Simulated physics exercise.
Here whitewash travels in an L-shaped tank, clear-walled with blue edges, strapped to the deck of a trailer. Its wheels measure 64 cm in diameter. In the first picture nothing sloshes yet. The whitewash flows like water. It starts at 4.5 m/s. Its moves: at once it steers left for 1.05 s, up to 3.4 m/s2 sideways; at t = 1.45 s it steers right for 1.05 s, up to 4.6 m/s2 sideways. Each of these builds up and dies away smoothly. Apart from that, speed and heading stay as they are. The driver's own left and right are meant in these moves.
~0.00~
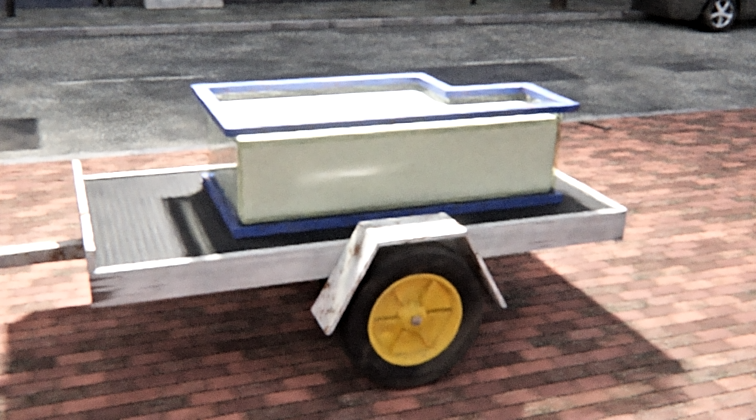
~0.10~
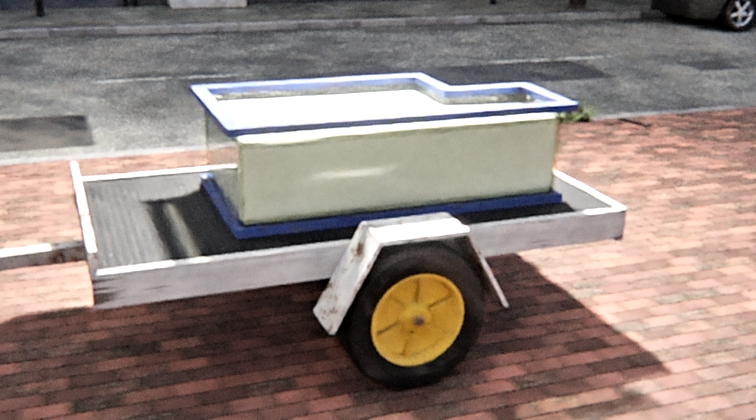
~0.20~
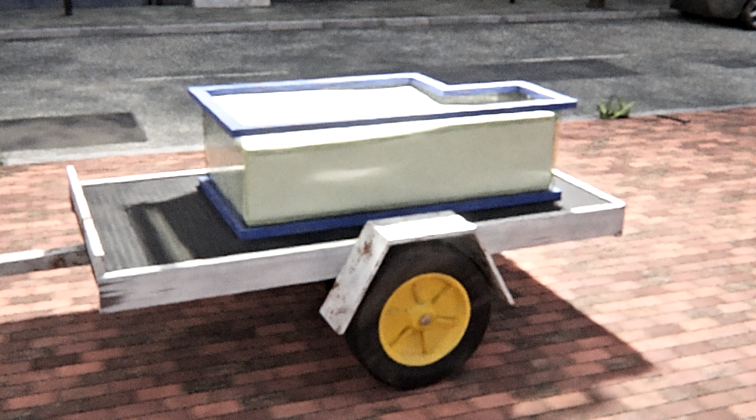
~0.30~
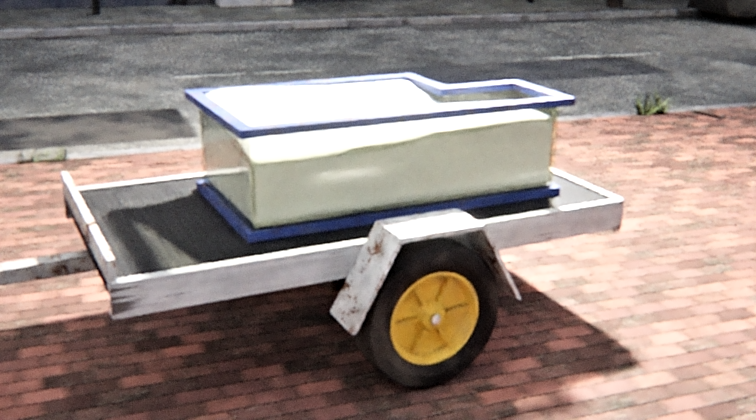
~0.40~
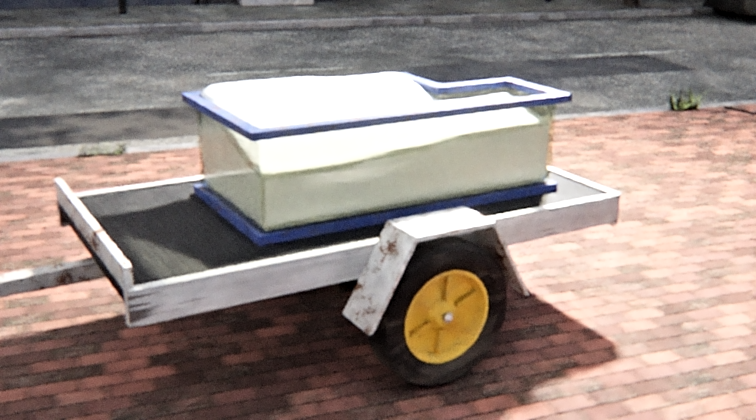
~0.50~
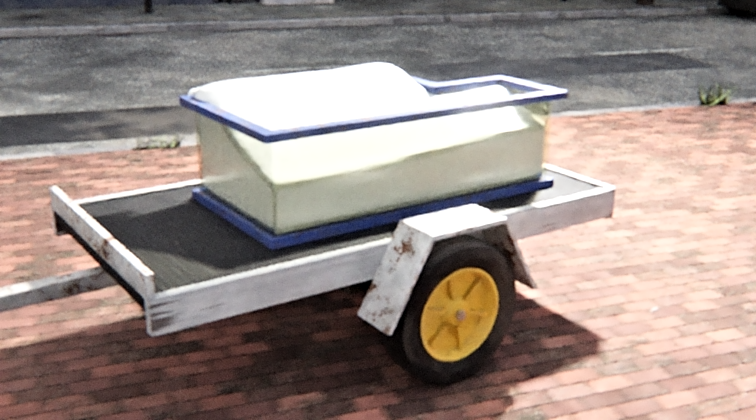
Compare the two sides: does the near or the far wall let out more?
More leaves at the near one.
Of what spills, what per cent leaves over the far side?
Some 40 per cent of it.
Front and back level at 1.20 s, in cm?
About 40 cm in front and 26 cm behind.
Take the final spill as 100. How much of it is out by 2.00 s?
About 40 per cent.
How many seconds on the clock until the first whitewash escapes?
Near 0.7 s.
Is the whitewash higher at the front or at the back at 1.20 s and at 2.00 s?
At the front, then the back.
By 1.20 s it stands 27 cm high behind and 40 cm in front; 8 per cent has gone over the far side.
By 2.00 s it stands 44 cm high behind and 31 cm in front; 8 per cent has gone over the far side, a little elsewhere.
By 3.00 s it stands 23 cm high behind and 30 cm in front; 19 per cent has gone over the near side and the far side, a little elsewhere.
By 5.49 s 20 per cent has gone over the near side and the far side, a little elsewhere; the near side has passed 11 per cent and the far side 8.
